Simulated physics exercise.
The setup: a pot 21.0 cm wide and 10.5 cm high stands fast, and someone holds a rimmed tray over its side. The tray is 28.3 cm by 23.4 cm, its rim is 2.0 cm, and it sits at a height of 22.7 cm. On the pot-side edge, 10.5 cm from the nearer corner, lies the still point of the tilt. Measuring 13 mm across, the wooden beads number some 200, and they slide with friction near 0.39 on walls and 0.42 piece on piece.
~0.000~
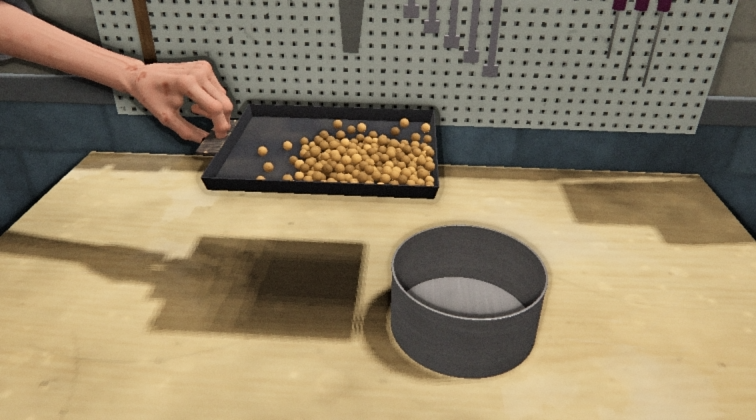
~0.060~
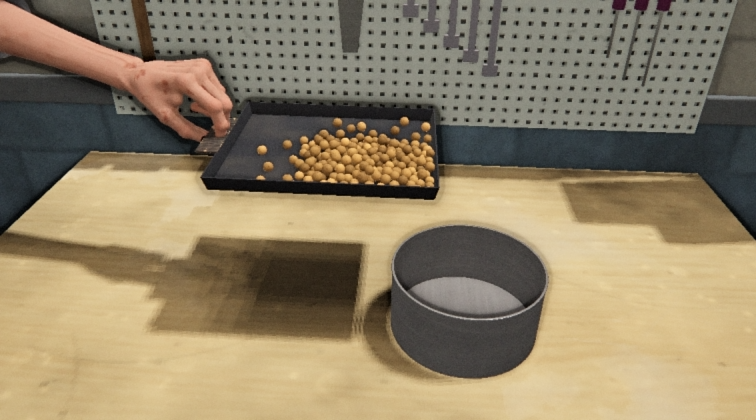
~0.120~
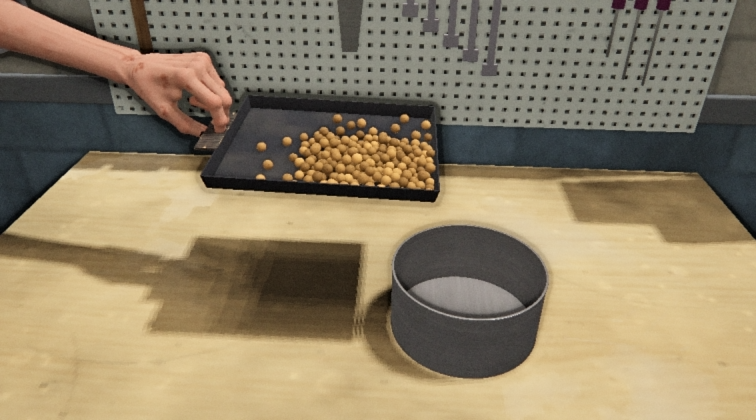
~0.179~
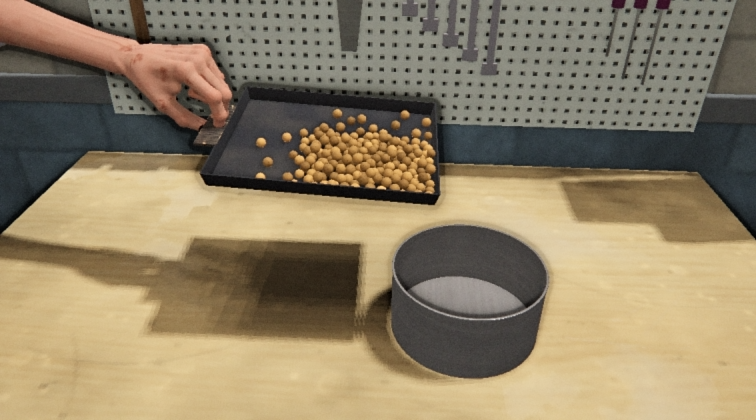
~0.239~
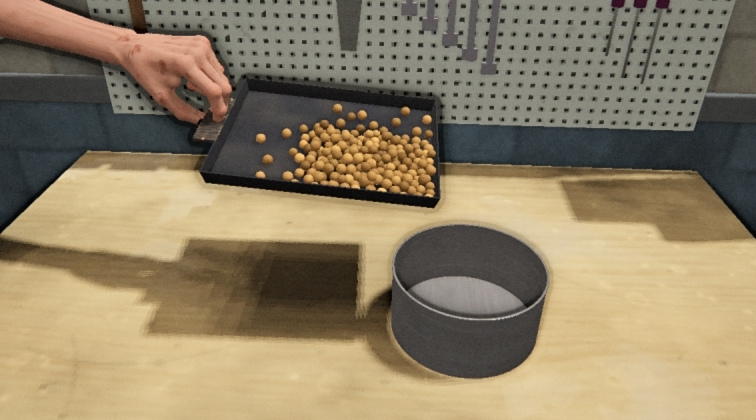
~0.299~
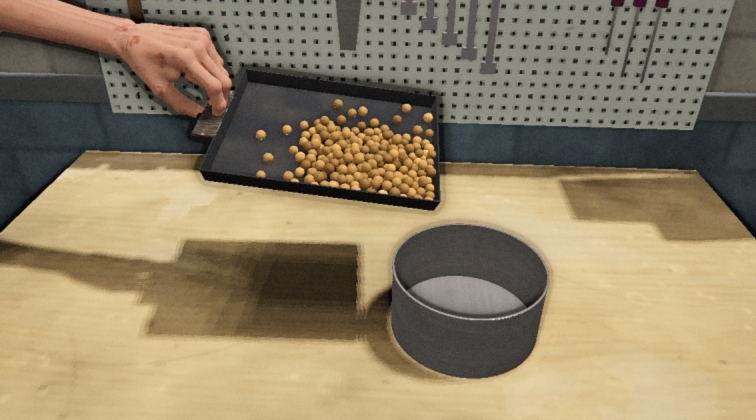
A black rimmed tray scattered with round tan wooden beads, gathered mostly toward its right side, is held by a hand at the upper left above a pale wooden workbench. Seen from the front and slightly above, an empty dark grey pot stands at right of centre, with a pegboard of tools behind. The hand gradually tilts the tray, raising its back edge, while the beads barely shift and the camera stays still.
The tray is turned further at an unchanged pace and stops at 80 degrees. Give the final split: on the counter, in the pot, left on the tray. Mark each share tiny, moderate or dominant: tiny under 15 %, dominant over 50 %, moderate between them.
Counter: Moderate, pot: Dominant, left on the tray: Tiny.
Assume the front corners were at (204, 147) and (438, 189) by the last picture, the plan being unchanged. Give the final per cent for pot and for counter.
That works out as pot 90 and counter 5.
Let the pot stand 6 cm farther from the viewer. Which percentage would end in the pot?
Expect something close to 40 per cent.
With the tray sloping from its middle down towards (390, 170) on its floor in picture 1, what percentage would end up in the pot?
That comes to around 100 per cent.
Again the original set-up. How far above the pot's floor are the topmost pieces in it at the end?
Measured height: Approx. 2.5 cm.
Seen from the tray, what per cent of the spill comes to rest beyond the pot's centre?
It comes to near 0 percent.
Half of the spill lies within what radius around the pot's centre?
About 20 cm from the centre.
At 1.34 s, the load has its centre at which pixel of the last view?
Close to pixel (386, 179).
After 0.92 s, tilt 44 degrees; the tray holds 100 %, the pot 0 %.
After 1.34 s, tilt 66 degrees; the tray holds 90 %, the pot 5 %.
Then, at 1.83 s, tilt 80 degrees; the tray holds 40 %, the pot 35 %.
By 3.1 s all is still; counter 25 %, pot 70 %, tray 5 %.
